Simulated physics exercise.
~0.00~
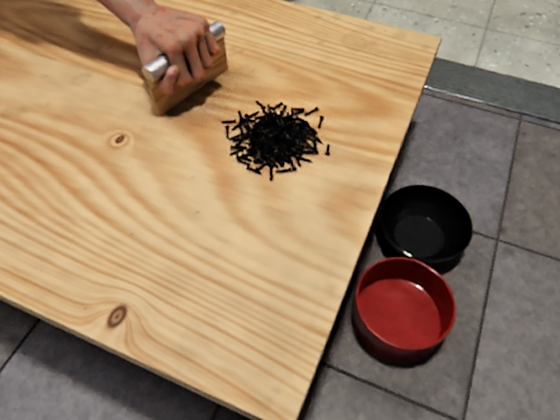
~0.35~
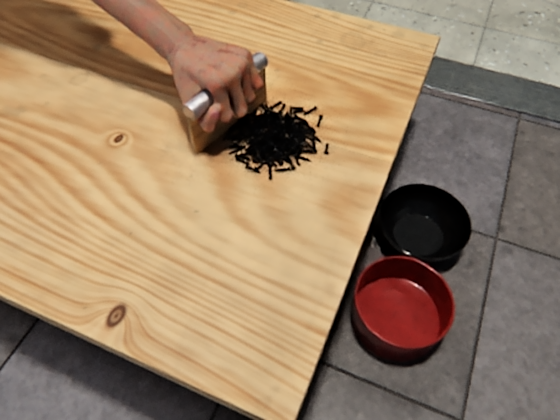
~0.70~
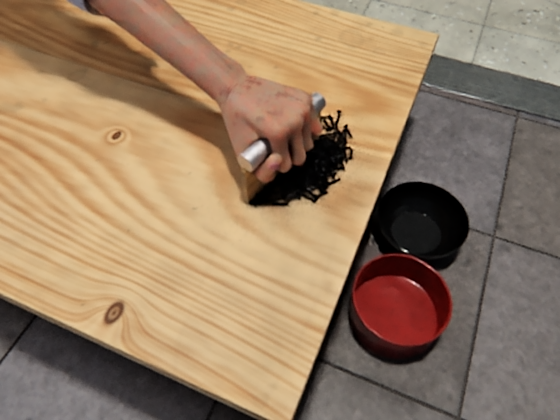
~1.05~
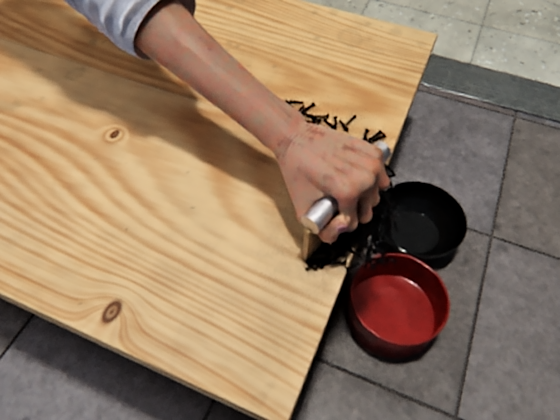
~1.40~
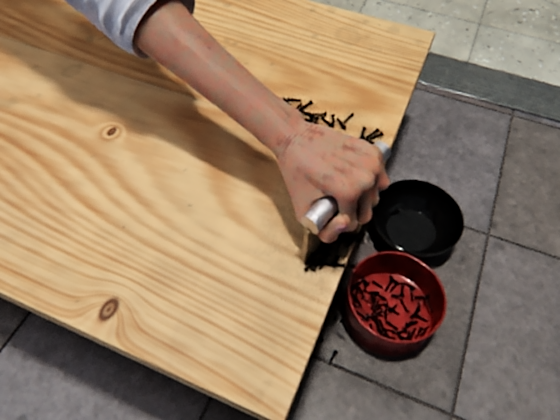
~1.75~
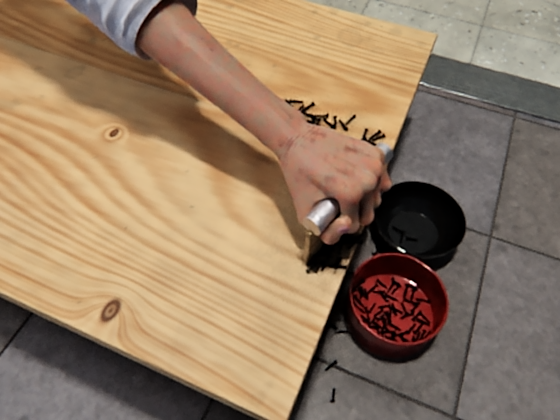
A hand pushing a pile of black screws across a wooden board with a scraper, about half dropping into a red pot.
